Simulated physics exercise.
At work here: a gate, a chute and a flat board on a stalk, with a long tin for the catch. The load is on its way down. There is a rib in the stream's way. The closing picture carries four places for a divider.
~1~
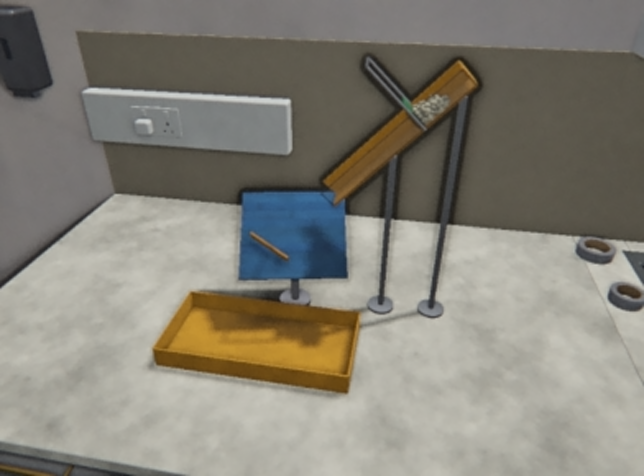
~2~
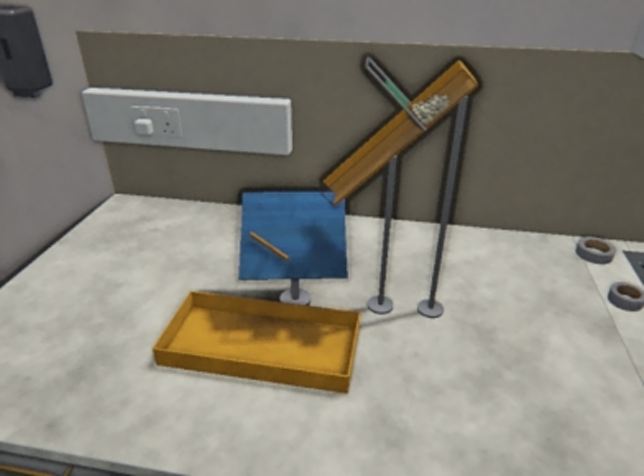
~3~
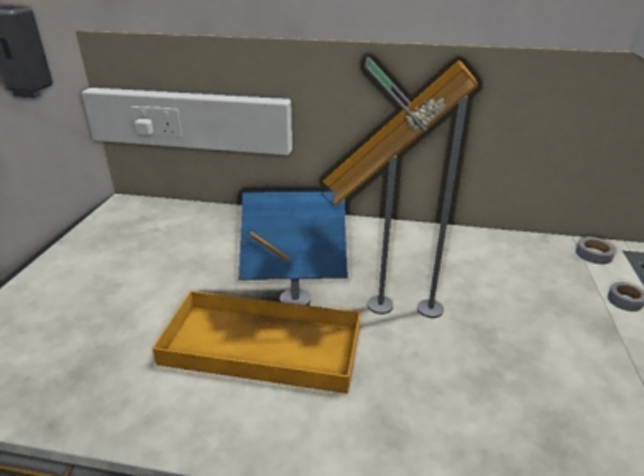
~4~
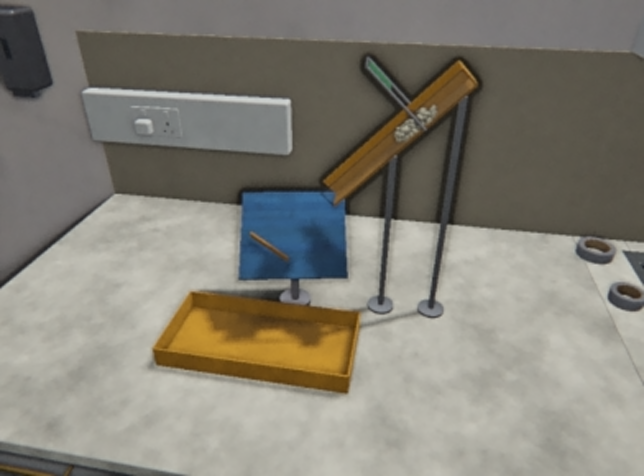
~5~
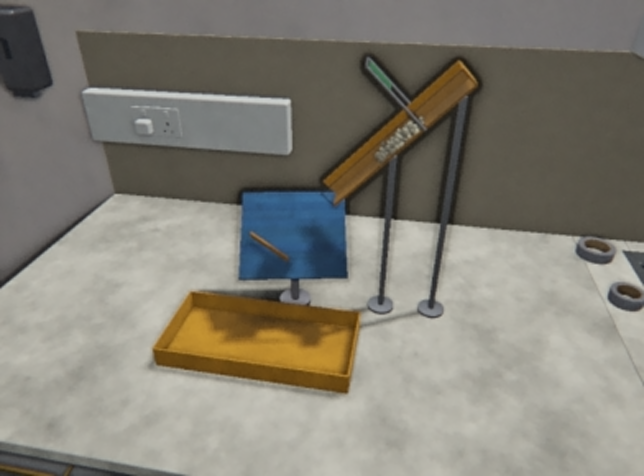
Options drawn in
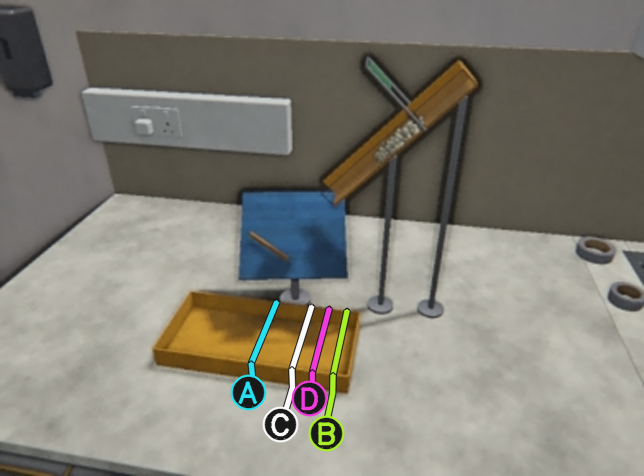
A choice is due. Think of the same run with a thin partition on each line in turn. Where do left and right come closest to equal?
C.
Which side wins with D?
The left side.
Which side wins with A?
Right.
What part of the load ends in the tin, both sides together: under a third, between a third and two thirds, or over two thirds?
Between a third and two thirds.
On the marked copy, line A crosses the front rim at (251, 362); line B crosses the front rim at (333, 374); line C crosses the front rim at (292, 368); line D crosses the front rim at (312, 371).
If A is chosen, of what is caught, a small part on the left of the divider, nearly all on the right.
If B is chosen, of what is caught, all on the left of the divider, none on the right.
If C is chosen, of what is caught, about two thirds on the left of the divider, about a third on the right.
If D is chosen, of what is caught, nearly all on the left of the divider, a stray few on the right.
